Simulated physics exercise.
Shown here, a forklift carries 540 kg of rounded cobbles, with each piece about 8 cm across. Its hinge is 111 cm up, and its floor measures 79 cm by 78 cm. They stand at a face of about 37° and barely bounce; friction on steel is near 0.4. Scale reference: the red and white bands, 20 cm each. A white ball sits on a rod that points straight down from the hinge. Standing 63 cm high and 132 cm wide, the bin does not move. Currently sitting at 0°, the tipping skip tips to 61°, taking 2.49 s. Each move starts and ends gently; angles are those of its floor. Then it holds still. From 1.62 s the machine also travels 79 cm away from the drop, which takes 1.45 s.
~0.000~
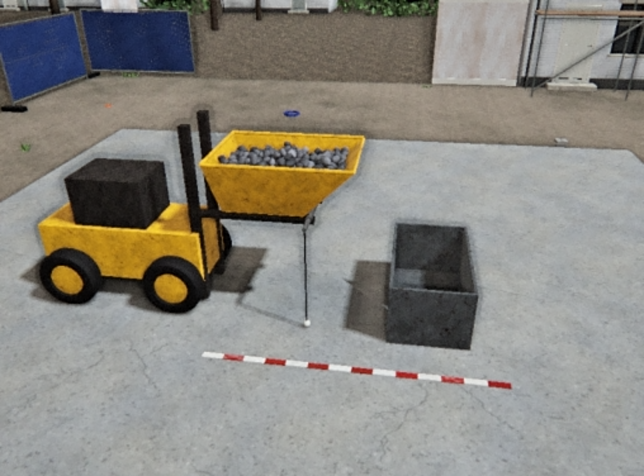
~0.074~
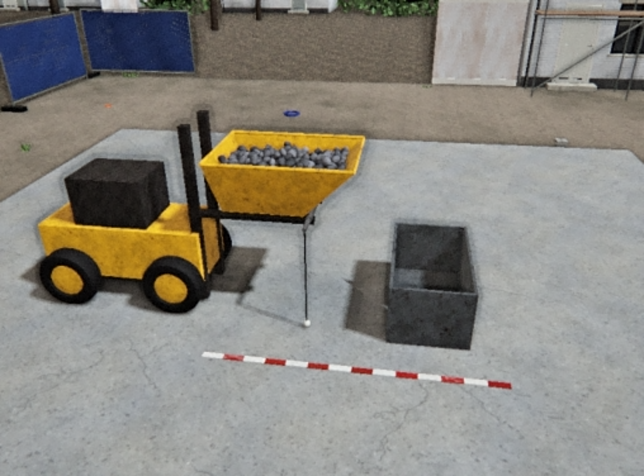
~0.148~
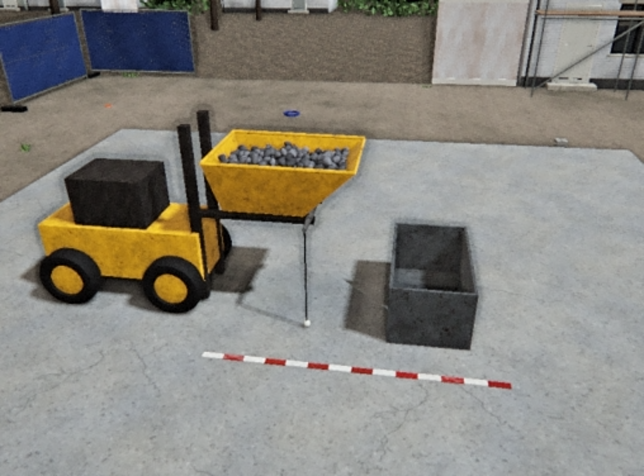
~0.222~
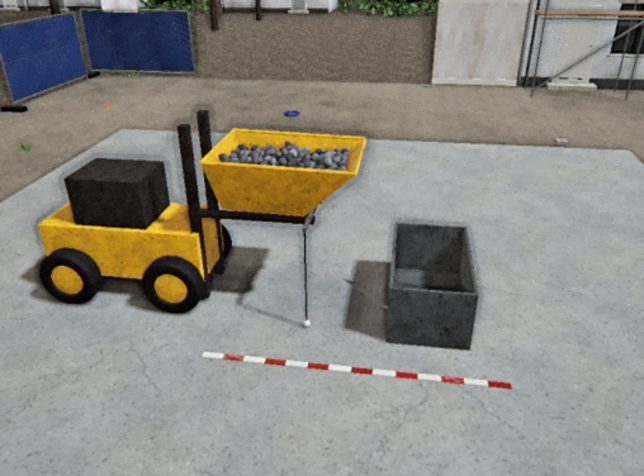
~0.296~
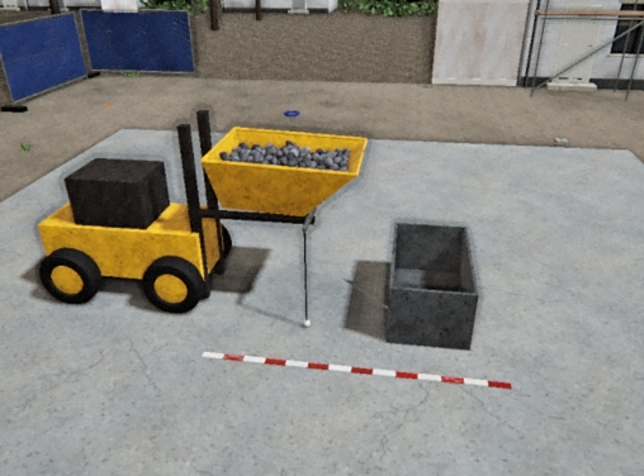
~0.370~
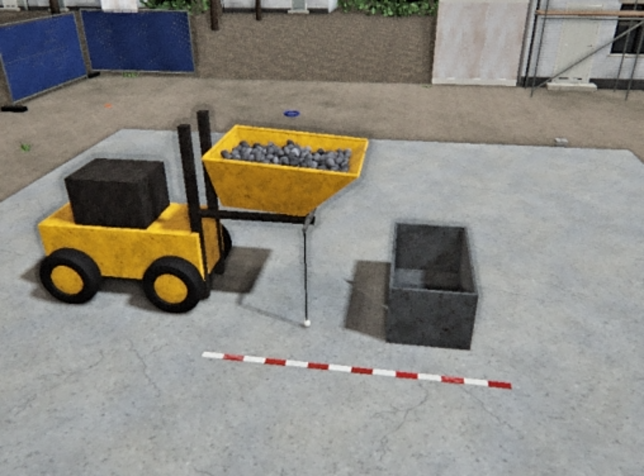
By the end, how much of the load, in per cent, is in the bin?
5 %.
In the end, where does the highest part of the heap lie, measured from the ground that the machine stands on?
About 36 cm above it.
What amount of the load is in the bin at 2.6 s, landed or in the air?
Something like 5 in a hundred.
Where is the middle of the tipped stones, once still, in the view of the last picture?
Their centre sits close to (347, 292).
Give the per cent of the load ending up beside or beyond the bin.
Estimated share: Approx. 0 %.
After 1.9 s the floor is at 52°; 100 % in the tipping skip; the foremost stones are at (379, 208).
After 2.6 s the floor is at 61°; 54 % in the tipping skip, 42 % short of the bin, 4 % in the bin; the foremost stones are at (444, 298).
After 3.5 s the floor is at 61°; 28 % in the tipping skip, 67 % short of the bin, 4 % in the bin, 1 % beside or beyond the bin; the foremost stones are at (458, 304).
After 6.1 s the floor is at 61°; 0 % in the tipping skip, 95 % short of the bin, 4 % in the bin, 1 % beside or beyond the bin; the foremost stones are at (458, 304).
